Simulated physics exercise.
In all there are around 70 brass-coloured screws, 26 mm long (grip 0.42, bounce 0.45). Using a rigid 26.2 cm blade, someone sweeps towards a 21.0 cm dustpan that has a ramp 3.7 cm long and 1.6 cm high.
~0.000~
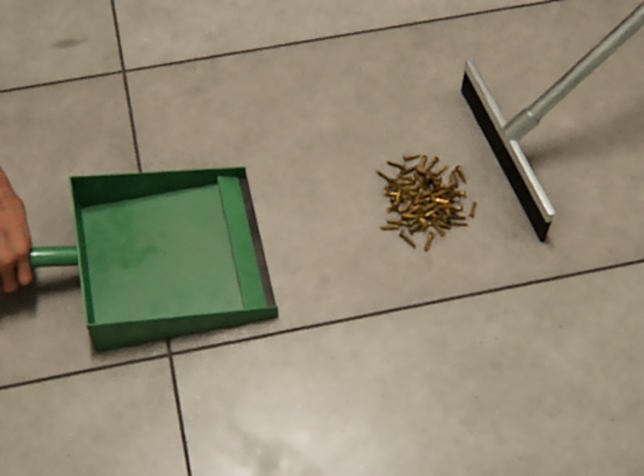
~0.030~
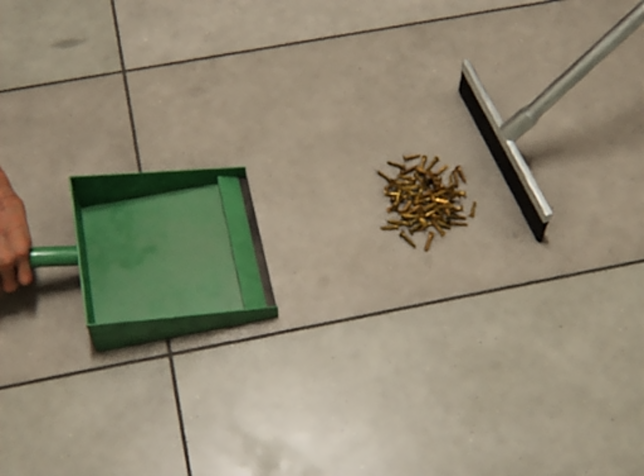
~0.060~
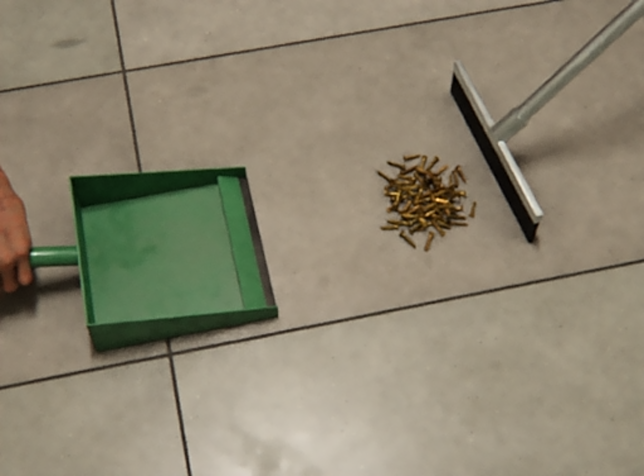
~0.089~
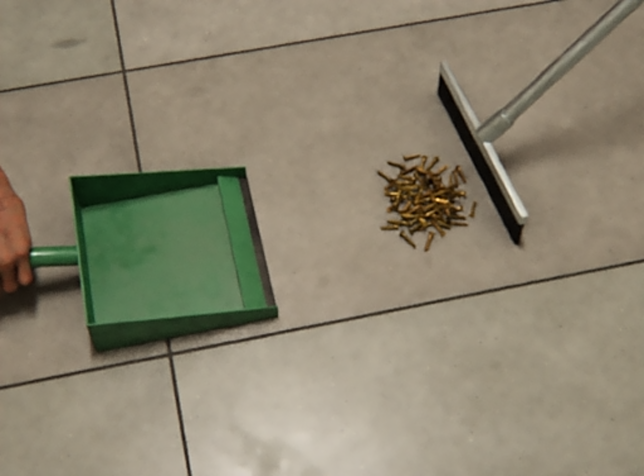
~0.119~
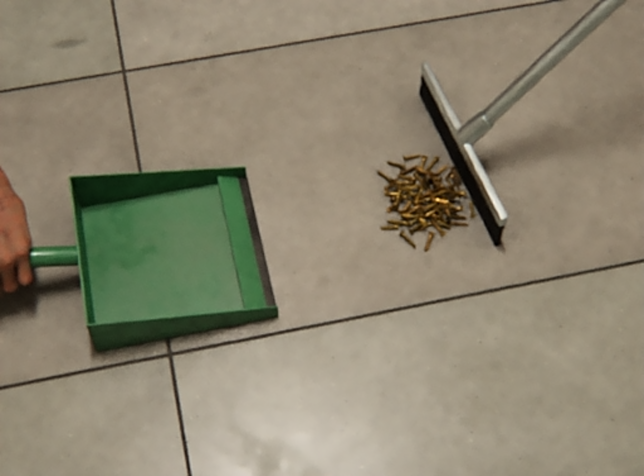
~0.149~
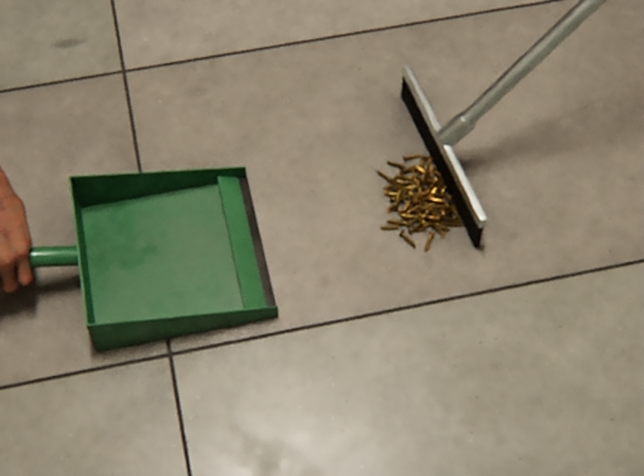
On a grey tiled floor, a squeegee blade sliding left into a pile of small brass-coloured screws while a hand holds a green dustpan still.
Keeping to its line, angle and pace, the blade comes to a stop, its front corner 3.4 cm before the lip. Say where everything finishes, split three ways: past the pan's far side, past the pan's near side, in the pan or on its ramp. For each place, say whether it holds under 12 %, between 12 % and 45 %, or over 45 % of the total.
Far side: Under 12 %, near side: Under 12 %, pan: Between 12 % and 45 %.
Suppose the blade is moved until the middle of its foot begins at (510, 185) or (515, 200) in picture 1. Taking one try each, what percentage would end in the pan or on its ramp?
Close to 25 in a hundred, then close to 30 in a hundred.
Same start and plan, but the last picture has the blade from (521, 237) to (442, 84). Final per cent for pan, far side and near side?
Split: Pan = 5, far = 0, near = 15.
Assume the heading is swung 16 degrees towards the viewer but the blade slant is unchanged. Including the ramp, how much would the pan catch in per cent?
Roughly 25 per cent would finish in the pan or on its ramp.
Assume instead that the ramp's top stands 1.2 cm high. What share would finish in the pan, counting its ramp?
In that case roughly 35 percent.
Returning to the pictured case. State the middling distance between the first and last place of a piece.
Roughly 22 cm.
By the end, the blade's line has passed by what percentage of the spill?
Something like 5 per cent, roughly.
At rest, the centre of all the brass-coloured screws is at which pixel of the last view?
Est. centre at rest: (261, 220) px.
After 0.28 s, middle of the blade 14 cm from the lip; 0 % over the lip, far side 0 %, near side 0 %.
After 0.37 s, middle of the blade 7 cm from the lip; 0 % over the lip, far side 5 %, near side 0 %.
After 0.59 s, middle of the blade 5 cm from the lip; 30 % over the lip, far side 5 %, near side 0 %.
In the end, at 1.4 s, far side 5 %, near side 0 %, pan 25 %, in front of the lip or behind the blade 70 %.
